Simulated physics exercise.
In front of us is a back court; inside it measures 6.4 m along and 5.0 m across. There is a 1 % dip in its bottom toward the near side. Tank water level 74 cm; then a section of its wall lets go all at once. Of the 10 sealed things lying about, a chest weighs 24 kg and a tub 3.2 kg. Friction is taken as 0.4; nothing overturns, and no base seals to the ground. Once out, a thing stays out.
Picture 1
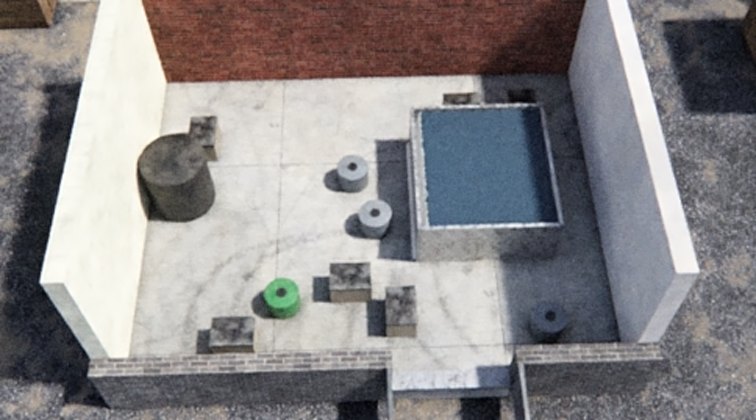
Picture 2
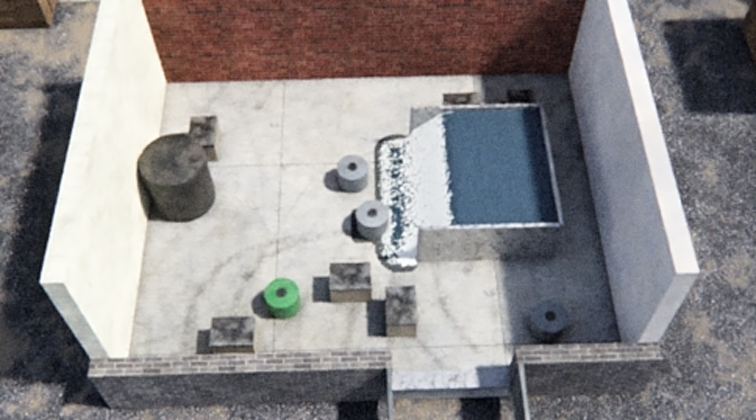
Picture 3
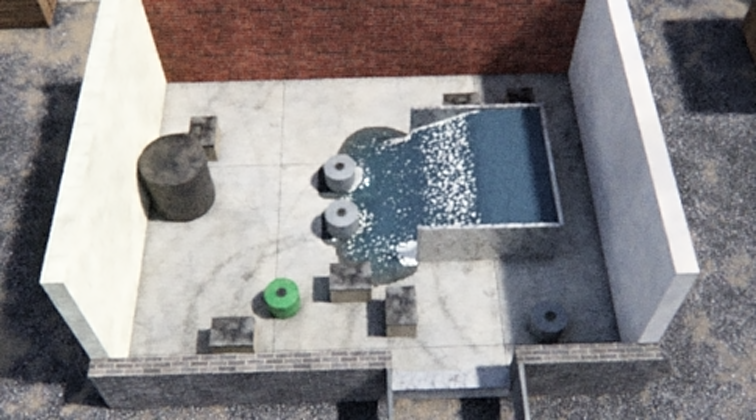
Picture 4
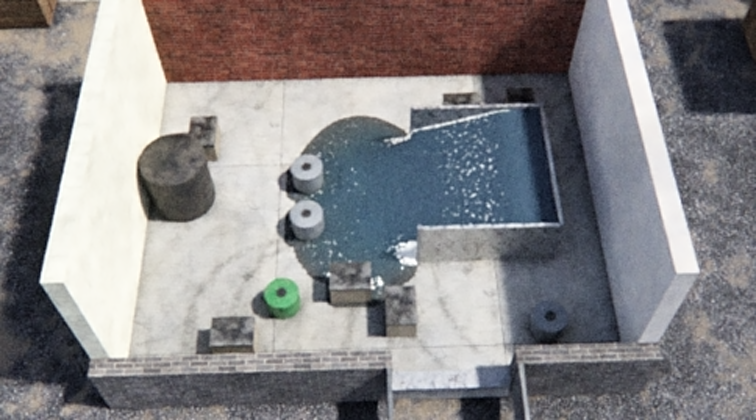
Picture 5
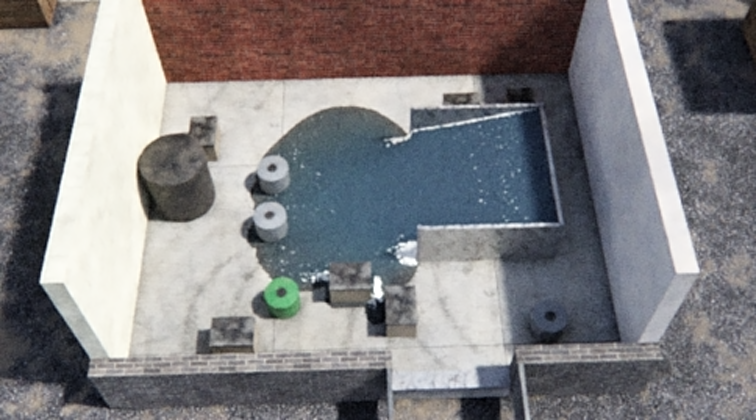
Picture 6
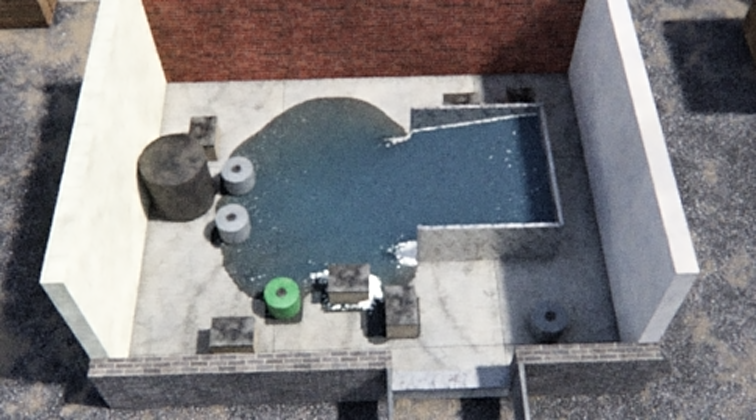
Walled courtyard with water bursting from the left side of a raised tank, spreading across the floor and pushing two grey tubs left.
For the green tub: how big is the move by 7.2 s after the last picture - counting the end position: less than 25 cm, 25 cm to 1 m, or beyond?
Result: A long way off.
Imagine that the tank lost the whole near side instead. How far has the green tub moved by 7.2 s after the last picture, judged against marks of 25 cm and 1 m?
With that failure, the green tub moves slightly.
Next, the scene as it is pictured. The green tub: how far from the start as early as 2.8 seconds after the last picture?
About 80 cm by then.
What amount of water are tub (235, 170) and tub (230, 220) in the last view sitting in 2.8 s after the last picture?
I'd estimate 20 cm for the first and 18 cm for the second.
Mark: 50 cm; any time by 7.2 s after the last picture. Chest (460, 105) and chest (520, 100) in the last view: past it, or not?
In sequence - stayed below the line; stayed below the line.
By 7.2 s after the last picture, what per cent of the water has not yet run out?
Around 94 % of the water.
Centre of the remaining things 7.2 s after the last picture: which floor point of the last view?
Close to (442, 210).
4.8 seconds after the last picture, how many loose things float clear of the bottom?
7.
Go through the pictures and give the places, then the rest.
The green tub at (282, 292), on the bottom; 3.7 m2 under water; 0 of 10 have shifted, in the first picture.
The green tub at (282, 292), on the bottom; water covers 4.8 m2; 0 of 10 have shifted, in the second picture.
The green tub at (282, 292), on the bottom; 6.2 m2 under water; 3 of 10 have shifted, in the third picture.
The green tub at (282, 292) rests on the ground; 8.0 m2 under water; 3 of 10 have shifted, in the fourth picture.
The green tub at (282, 292) rests on the ground; 9.8 m2 under water; 3 of 10 have shifted, in the fifth picture.
The green tub at (282, 292), on the bottom; 12.0 m2 under water; 3 of 10 have shifted, in the sixth picture.
Then, 0.9 s after the last picture the green tub is near (272, 340), 0.7 m from its start, aground; 0 of 10 are out; 2 afloat.
Then, 2.8 s after the last picture the green tub is near (326, 316), 0.7 m from its start, afloat; 0 of 10 are out; 5 afloat.
Then, 4.8 s after the last picture the green tub is near (402, 235), 1.8 m from its start, afloat; 0 of 10 are out; 7 afloat.
Then, 7.2 s after the last picture the green tub is near (408, 263), 1.7 m from its start, afloat; 0 of 10 are out; 4 afloat.
